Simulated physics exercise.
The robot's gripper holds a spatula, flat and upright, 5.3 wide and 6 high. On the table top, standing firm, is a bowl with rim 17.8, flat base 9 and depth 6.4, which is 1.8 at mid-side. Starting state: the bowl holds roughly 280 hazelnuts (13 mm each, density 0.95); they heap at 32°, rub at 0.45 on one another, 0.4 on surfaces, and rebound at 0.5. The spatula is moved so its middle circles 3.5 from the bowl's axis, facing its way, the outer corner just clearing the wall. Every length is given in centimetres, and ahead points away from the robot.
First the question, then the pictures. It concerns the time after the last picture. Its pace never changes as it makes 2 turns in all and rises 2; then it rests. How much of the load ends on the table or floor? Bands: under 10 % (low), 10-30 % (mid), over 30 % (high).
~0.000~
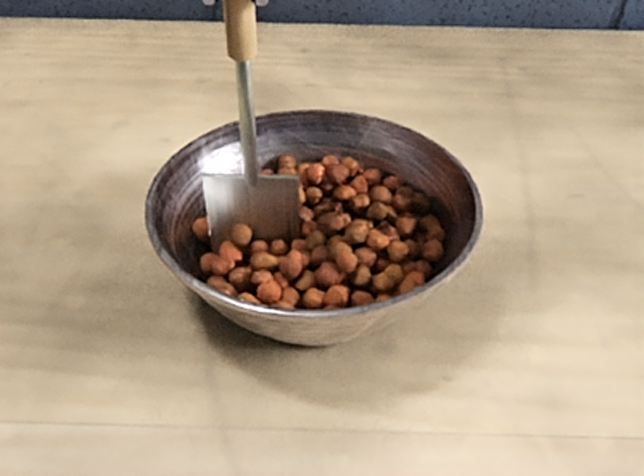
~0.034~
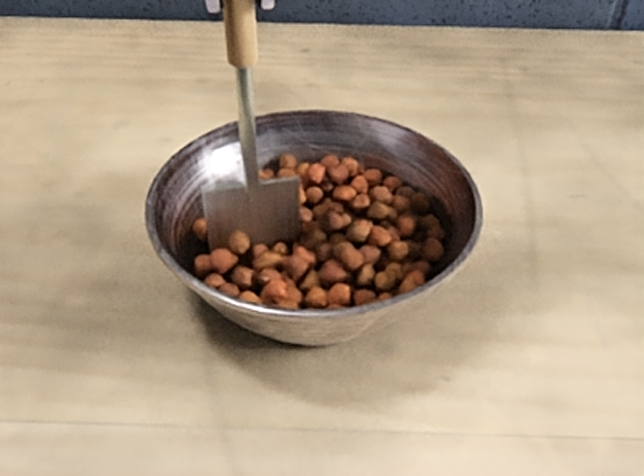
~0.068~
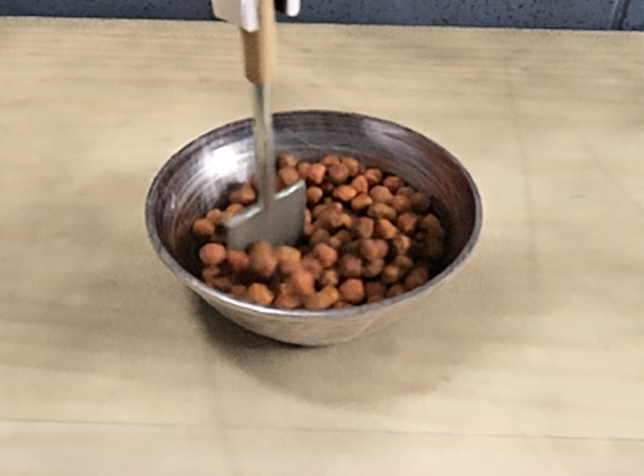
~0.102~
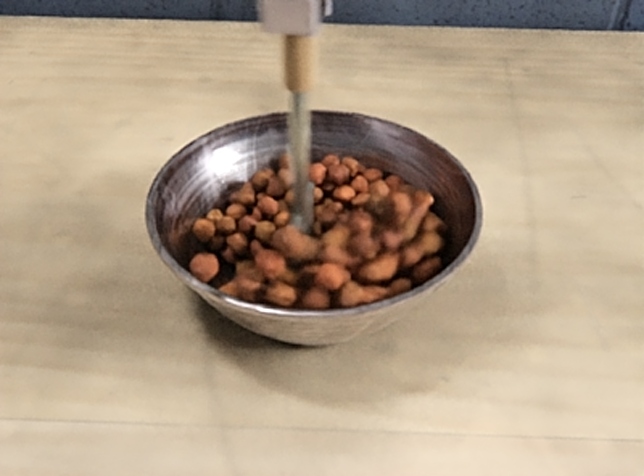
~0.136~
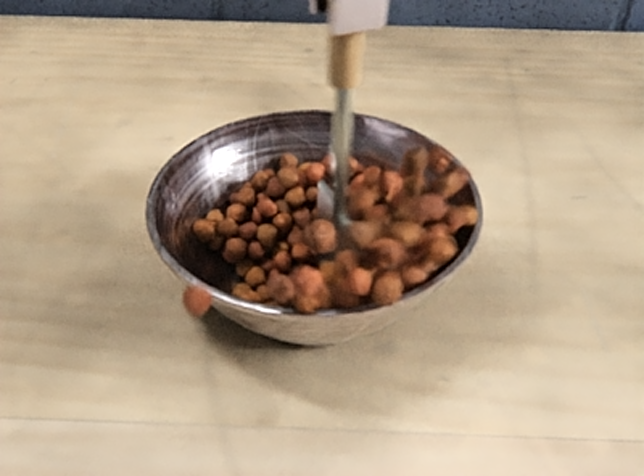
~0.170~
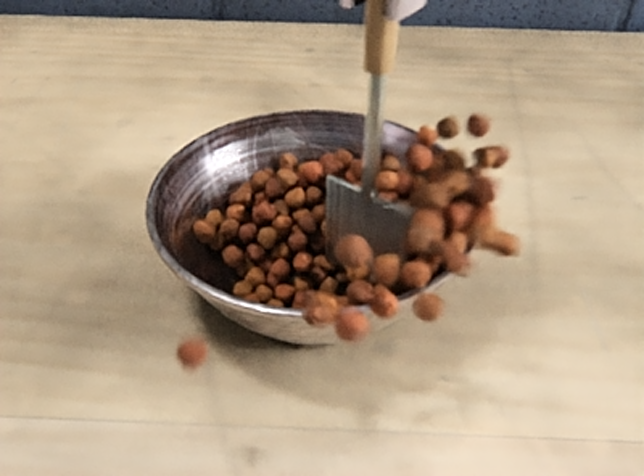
High.
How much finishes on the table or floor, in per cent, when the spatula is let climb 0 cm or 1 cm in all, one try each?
50 % and 50 %.
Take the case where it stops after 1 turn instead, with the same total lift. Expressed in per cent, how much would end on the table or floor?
35 %.
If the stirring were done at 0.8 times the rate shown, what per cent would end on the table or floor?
It would come to around 35 percent.
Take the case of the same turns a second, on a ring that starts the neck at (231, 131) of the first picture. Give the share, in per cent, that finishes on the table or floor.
About 35 percent ends up on the table or floor.
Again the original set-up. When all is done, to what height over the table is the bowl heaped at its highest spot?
It reaches some 5.0 cm above the table.
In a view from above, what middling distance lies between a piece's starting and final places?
Something like 11 centimetres, give or take.
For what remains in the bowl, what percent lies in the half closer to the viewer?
Estimate: Some 55 %.
After 0.40 s, 8° round, highest piece 10 above the table; 185 in the bowl, 60 on the table or floor, 37 in flight or on the tool.
After 0.63 s, 230° round, highest piece 7 above the table; 161 in the bowl, 117 on the table or floor, 4 in flight or on the tool.
After 0.94 s, 0° round, highest piece 5 above the table; 159 in the bowl, 123 on the table or floor.
After 1.64 s, 0° round, highest piece 5 above the table; 159 in the bowl, 123 on the table or floor.
At rest, 159 in the bowl, 123 on the table or floor. That is 44 % on the table or floor.
